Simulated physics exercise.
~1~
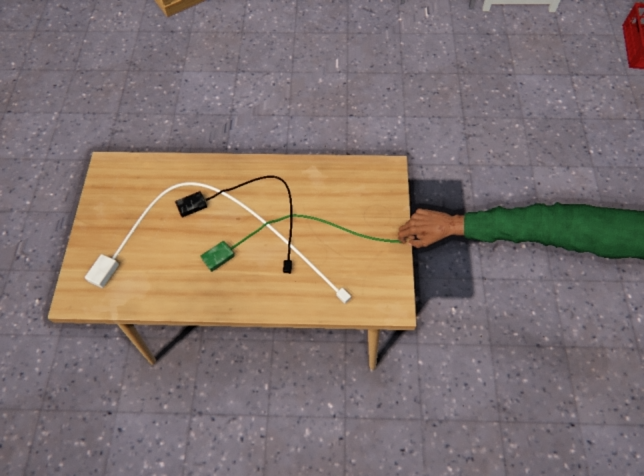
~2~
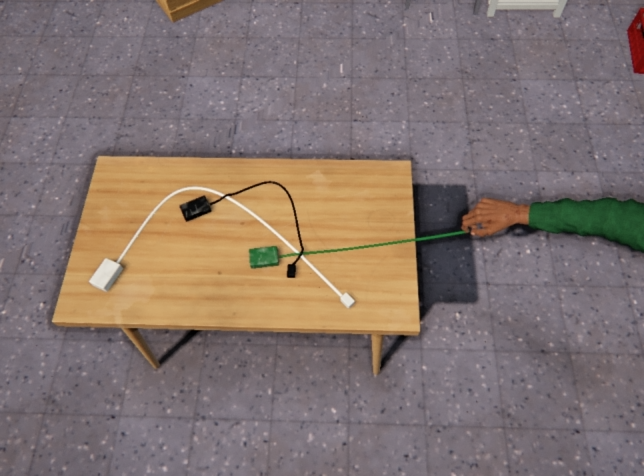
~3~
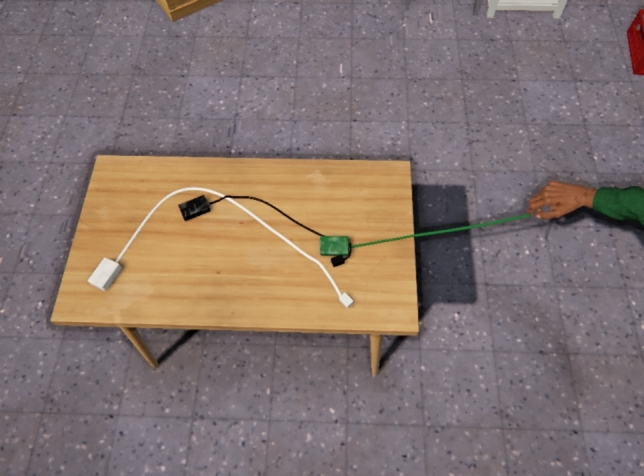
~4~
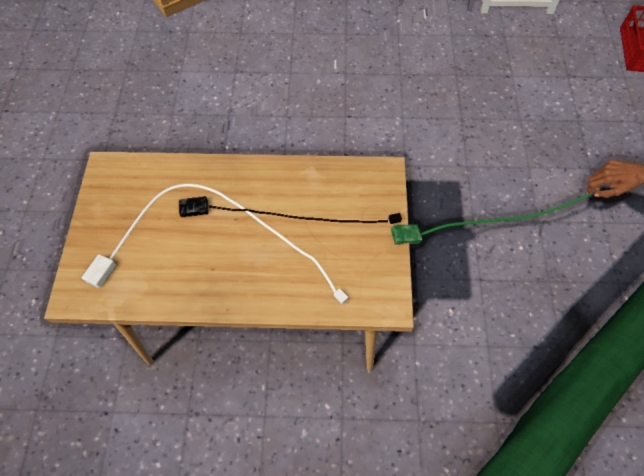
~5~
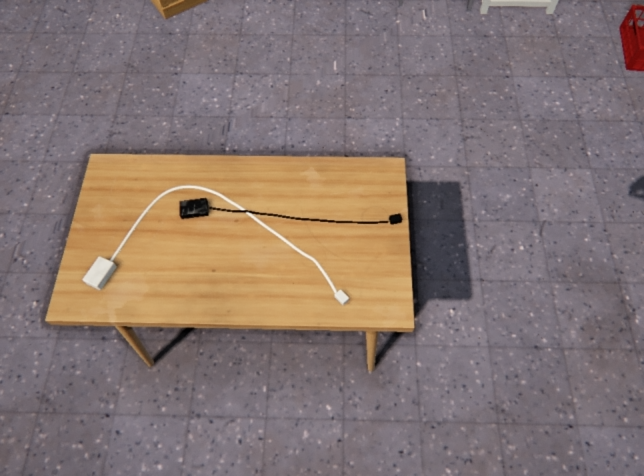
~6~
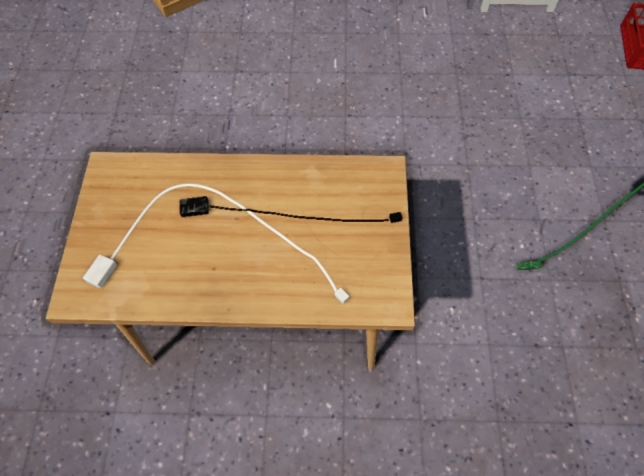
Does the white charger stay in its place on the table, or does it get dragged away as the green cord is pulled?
The white charger stays in its place at the left side of the table.
